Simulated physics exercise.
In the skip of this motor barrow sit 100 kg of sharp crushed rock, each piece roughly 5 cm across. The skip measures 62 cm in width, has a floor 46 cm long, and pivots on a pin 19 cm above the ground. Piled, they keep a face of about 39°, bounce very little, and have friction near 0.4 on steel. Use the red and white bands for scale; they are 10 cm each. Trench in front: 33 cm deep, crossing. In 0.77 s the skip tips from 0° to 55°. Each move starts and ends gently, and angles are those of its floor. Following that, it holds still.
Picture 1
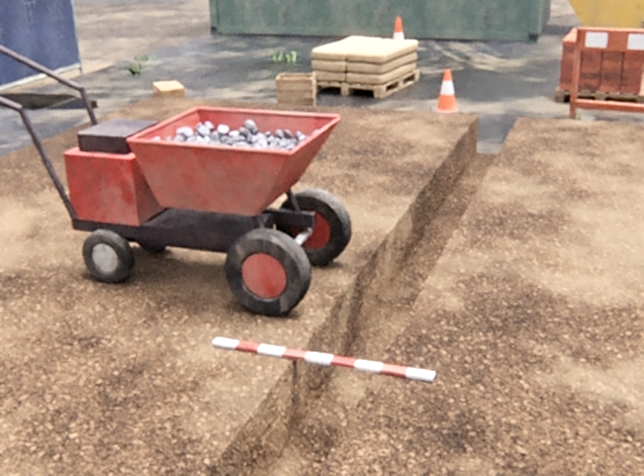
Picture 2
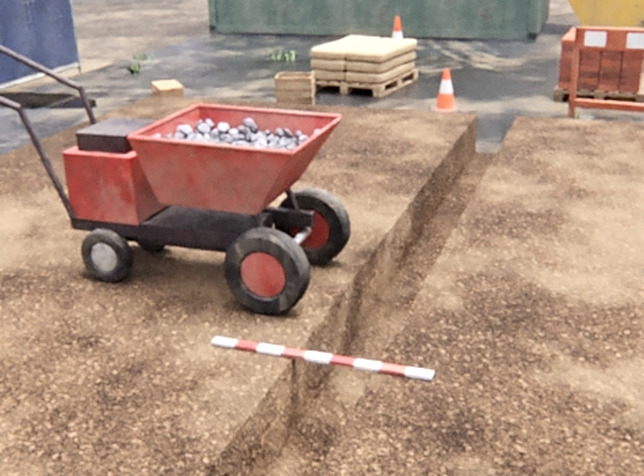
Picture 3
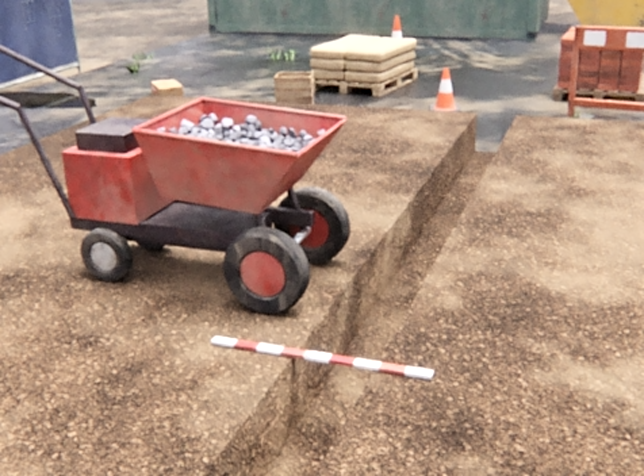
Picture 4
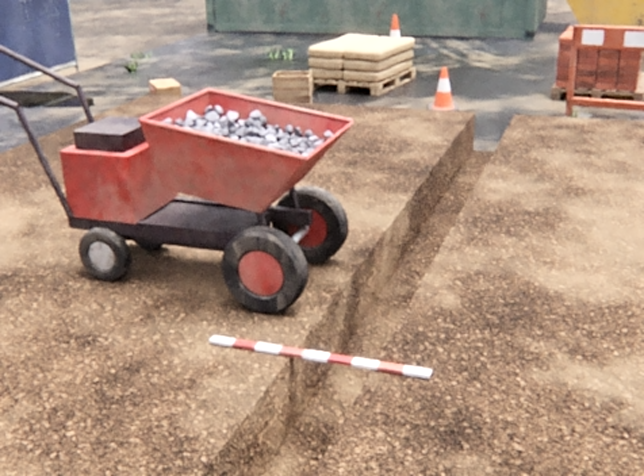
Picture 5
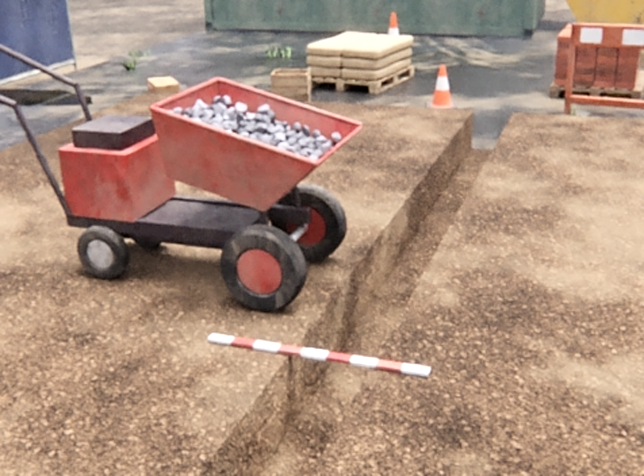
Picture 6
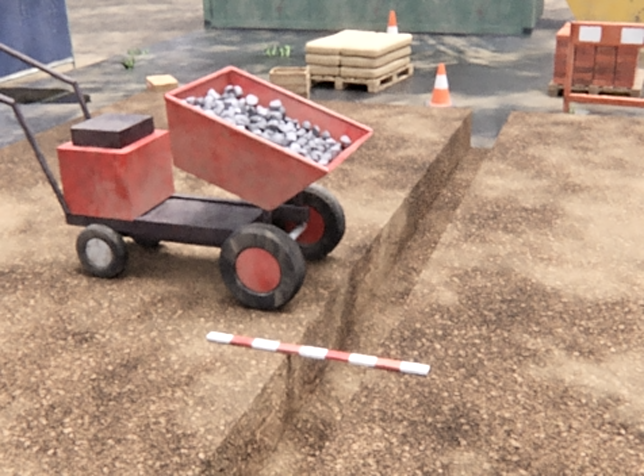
A red motor barrow loaded with grey crushed rock stood on bare soil beside a trench, and its skip slowly tilted forward to the right, the back end rising while the stones stayed inside.
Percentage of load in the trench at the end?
1 per cent.
Then, 0.3 s after the last picture the floor is at 47°, 100 % in the skip; the foremost stones are at (356, 197).
Then, 0.6 s after the last picture the floor is at 55°, 99 % in the skip, 1 % past the trench; the foremost stones are at (406, 243).
Then, 0.9 s after the last picture the floor is at 55°, 87 % in the skip, 1 % in the trench, 11 % past the trench; the foremost stones are at (485, 304).
Then, 2.9 s after the last picture the floor is at 55°, 84 % in the skip, 1 % in the trench, 15 % past the trench; the foremost stones are at (538, 327).
